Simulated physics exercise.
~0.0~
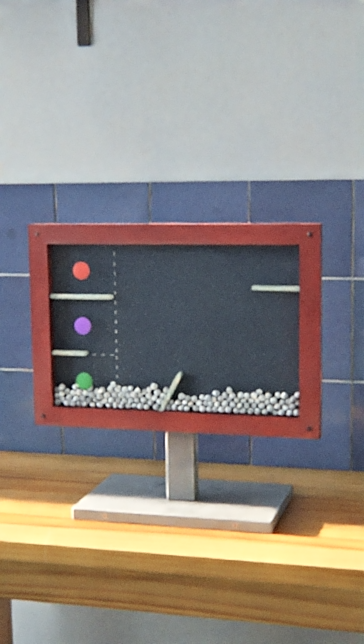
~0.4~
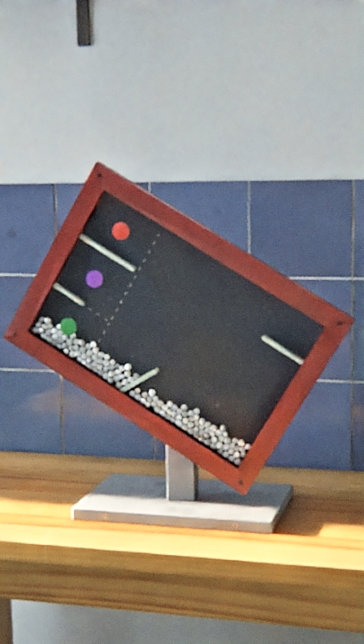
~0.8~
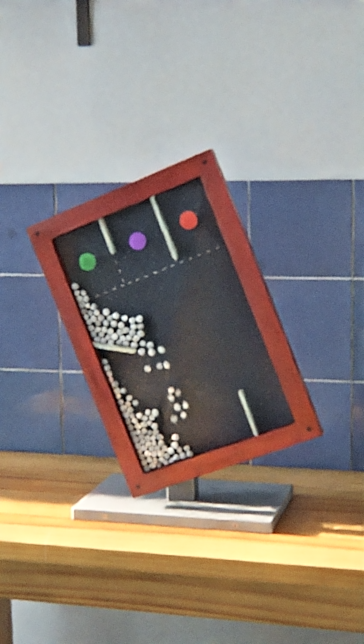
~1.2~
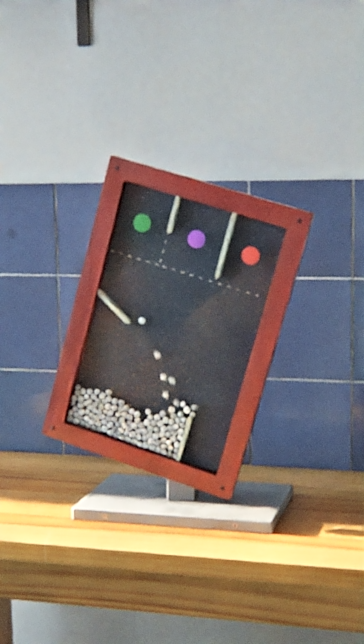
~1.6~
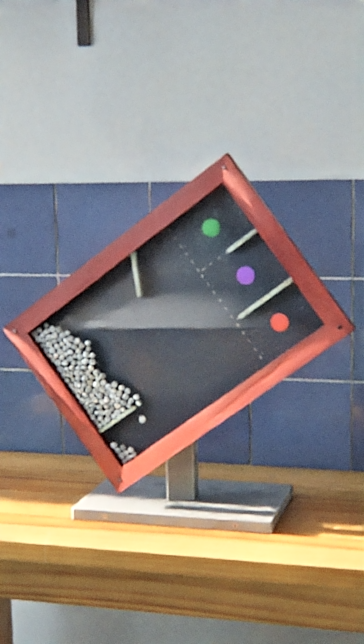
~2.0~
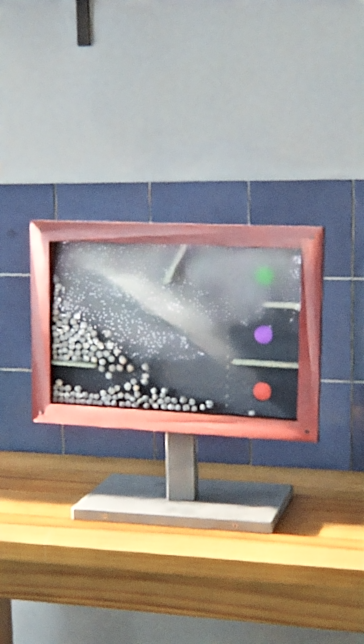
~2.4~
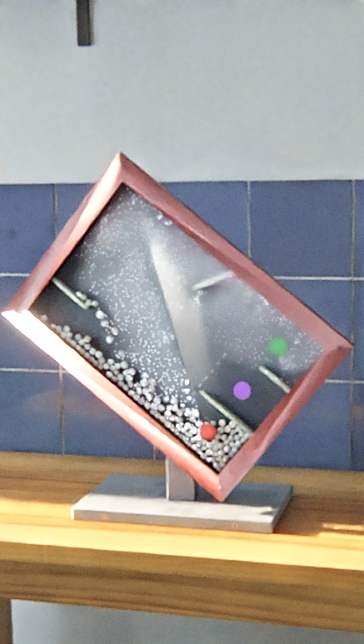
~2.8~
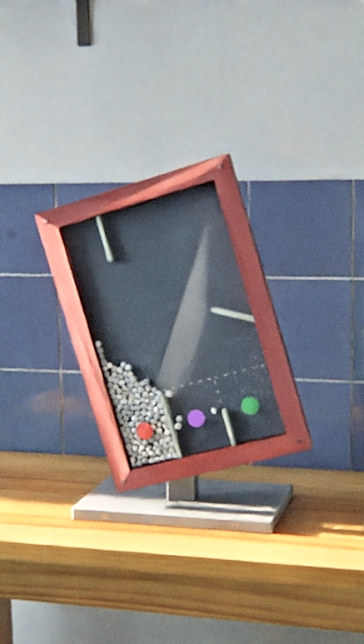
A red-framed box on a stand turned clockwise well past upside down, its white beads sliding and spilling past small ledges, until it stopped tilted on end with most of them heaped at lower left around the red dot.
